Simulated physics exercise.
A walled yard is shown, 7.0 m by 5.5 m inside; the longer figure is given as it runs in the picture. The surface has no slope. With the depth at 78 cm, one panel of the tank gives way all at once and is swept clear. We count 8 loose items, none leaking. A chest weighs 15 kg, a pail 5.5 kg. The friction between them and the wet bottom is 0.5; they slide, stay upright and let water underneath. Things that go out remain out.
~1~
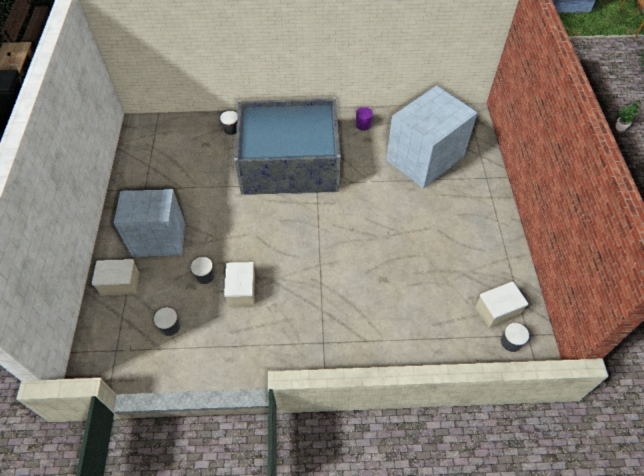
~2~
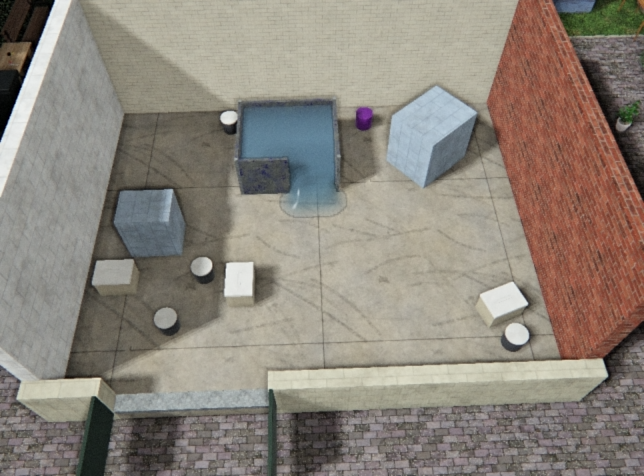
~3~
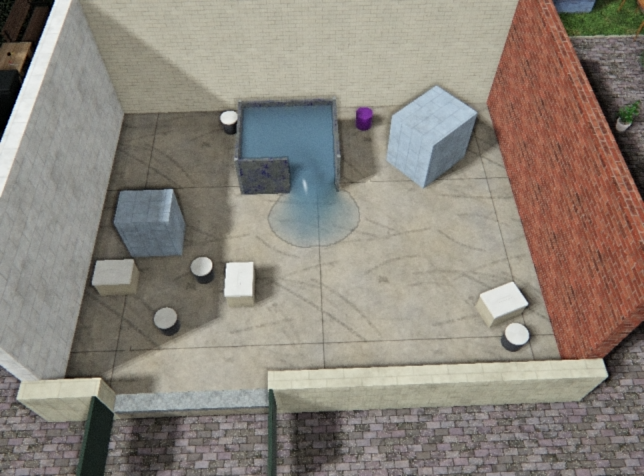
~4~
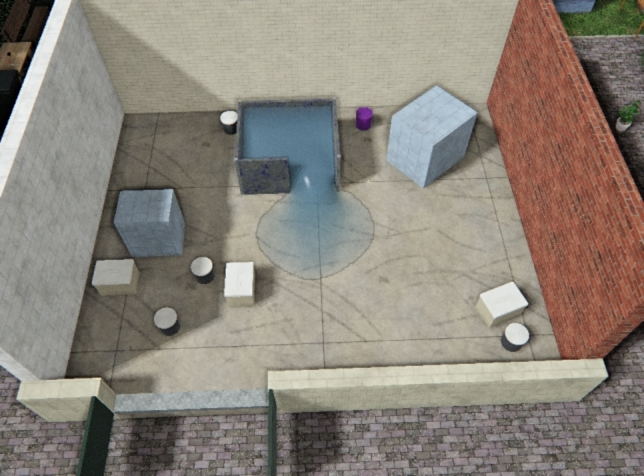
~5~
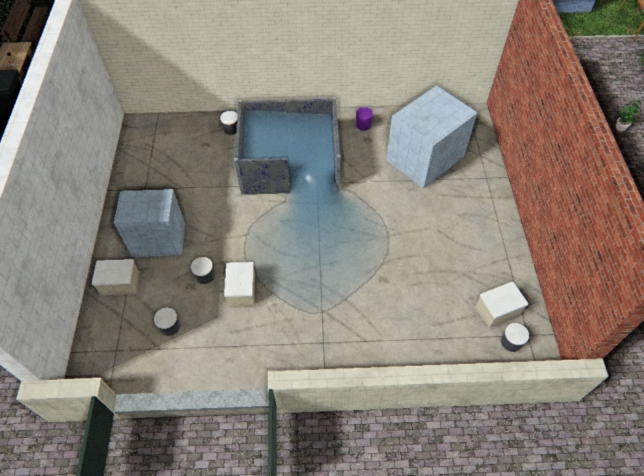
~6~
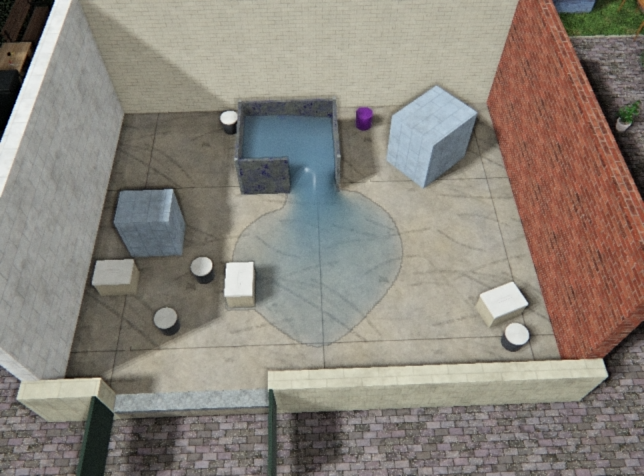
A large tank of water in a walled yard lost part of its front side, and water poured through the gap and spread across the floor, while the blocks and buckets stayed put.
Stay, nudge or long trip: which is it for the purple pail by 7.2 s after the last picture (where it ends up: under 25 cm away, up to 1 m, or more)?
Chances are it never really leaves its spot.
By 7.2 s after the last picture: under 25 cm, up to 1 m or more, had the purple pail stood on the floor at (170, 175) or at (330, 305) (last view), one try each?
Well, it scarcely moves on the first try and gets swept off on the second.
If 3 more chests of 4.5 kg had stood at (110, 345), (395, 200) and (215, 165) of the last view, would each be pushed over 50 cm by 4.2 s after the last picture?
So that's within the threshold, within the threshold and within the threshold, in that sequence.
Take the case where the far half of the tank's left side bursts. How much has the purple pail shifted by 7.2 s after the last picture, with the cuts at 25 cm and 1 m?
Result: The purple pail remains where it was.
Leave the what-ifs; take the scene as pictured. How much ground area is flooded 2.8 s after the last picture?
Near 22 m2 in all.
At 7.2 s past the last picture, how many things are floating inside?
Then: 1.
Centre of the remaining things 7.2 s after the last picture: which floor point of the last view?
Roughly at (278, 217).
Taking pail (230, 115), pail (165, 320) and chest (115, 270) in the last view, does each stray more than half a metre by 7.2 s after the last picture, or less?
In sequence - stayed below the line; stayed below the line; stayed below the line.
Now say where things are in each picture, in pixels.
The purple pail at (364, 113) rests on the ground; water covers 2.0 m2; 0 of 8 have shifted, in the first frame.
The purple pail at (364, 113) rests on the ground; 2.6 m2 under water; 0 of 8 have shifted, in the second frame.
The purple pail at (364, 113) rests on the ground; water covers 3.4 m2; 0 of 8 have shifted, in the third frame.
The purple pail at (364, 113), on the bottom; 4.6 m2 under water; 0 of 8 have shifted, in the fourth frame.
The purple pail at (364, 113) rests on the ground; 5.9 m2 under water; 0 of 8 have shifted, in the fifth frame.
The purple pail at (364, 113) rests on the ground; 7.5 m2 under water; 0 of 8 have shifted, in the sixth frame.
Then, 0.9 s after the last picture the purple pail is near (364, 113), 0.0 m from its start, aground; 0 of 8 are out; 0 afloat.
Then, 2.8 s after the last picture the purple pail is near (364, 113), 0.0 m from its start, aground; 0 of 8 are out; 2 afloat.
Then, 4.8 s after the last picture the purple pail is near (364, 113), 0.0 m from its start, aground; 0 of 8 are out; 0 afloat.
Then, 7.2 s after the last picture the purple pail is near (364, 113), 0.0 m from its start, aground; 0 of 8 are out; 1 afloat.
